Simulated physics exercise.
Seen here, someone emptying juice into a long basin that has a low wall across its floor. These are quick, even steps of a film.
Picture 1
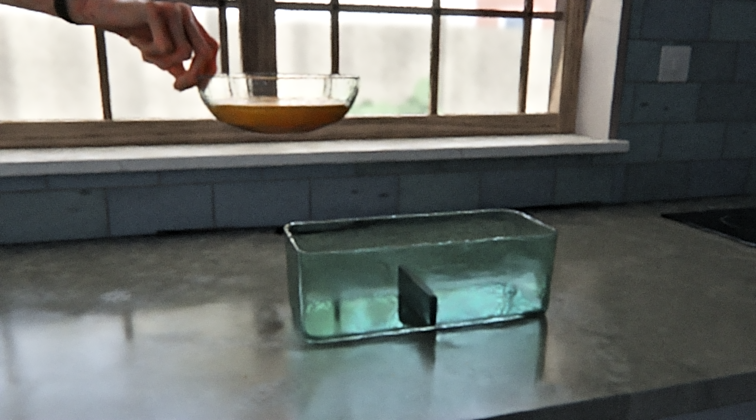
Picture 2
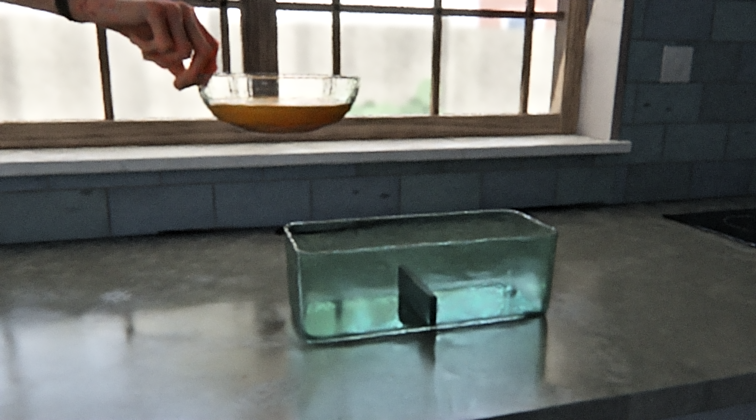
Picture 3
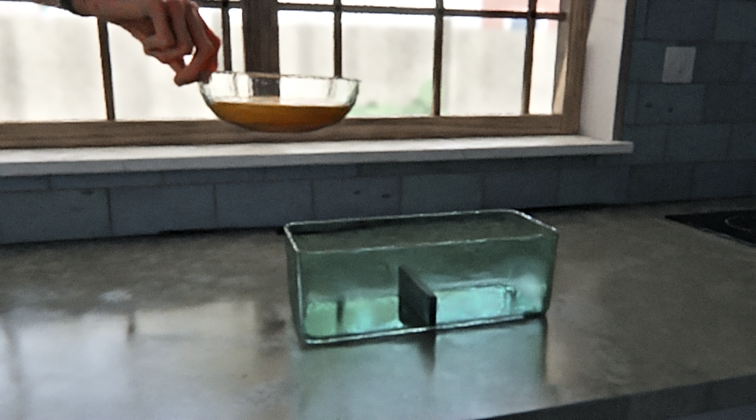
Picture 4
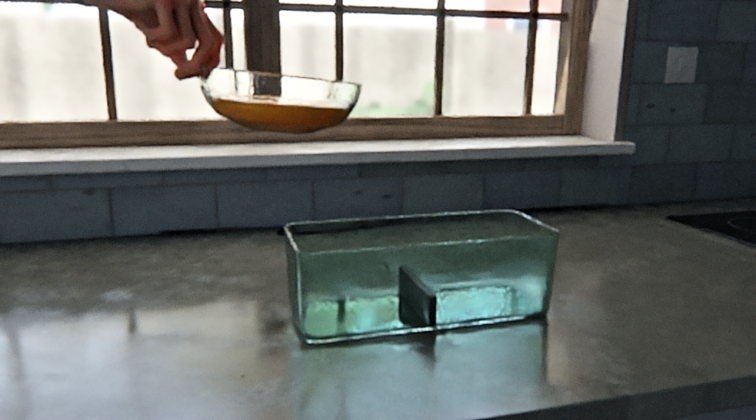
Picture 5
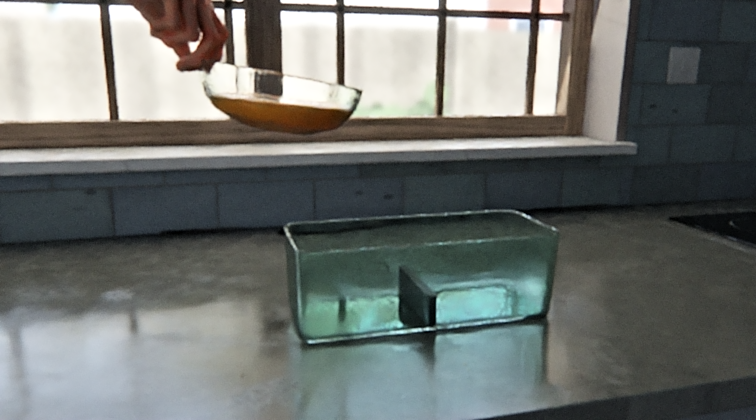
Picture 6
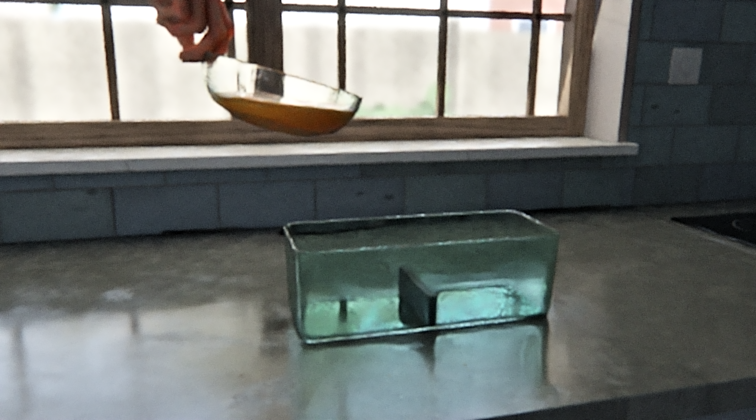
A hand holding a glass bowl of orange liquid above a long glass basin, gradually tilting the bowl down to the right.
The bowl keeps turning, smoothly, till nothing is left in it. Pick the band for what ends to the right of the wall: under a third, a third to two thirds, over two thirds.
The share right of the wall is not even a third.
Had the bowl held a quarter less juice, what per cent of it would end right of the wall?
About 5 per cent.
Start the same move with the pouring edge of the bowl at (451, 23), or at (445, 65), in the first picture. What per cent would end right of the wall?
In turn 85 and 85 in a hundred.
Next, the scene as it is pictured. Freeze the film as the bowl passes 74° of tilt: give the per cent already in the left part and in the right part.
Left about 20, right about 0.
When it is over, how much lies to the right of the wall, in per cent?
It comes to 10 per cent or so.
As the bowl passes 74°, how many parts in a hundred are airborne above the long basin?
It comes to 55 per cent or so.
A moment on, the bowl is tipped part way and 21 per cent is still to pour, 22 is left of the wall and 0 right of it.
Next, the bowl is tipped right over and 0 per cent is still to pour, 88 is left of the wall and 5 right of it.
Then the bowl is tipped right over and 0 per cent is still to pour, 90 is left of the wall and 8 right of it.
Later the bowl is tipped right over and 0 per cent is still to pour, 90 is left of the wall and 8 right of it.
Finally, 90 per cent lies left of the wall, 8 right of it and 2 outside.
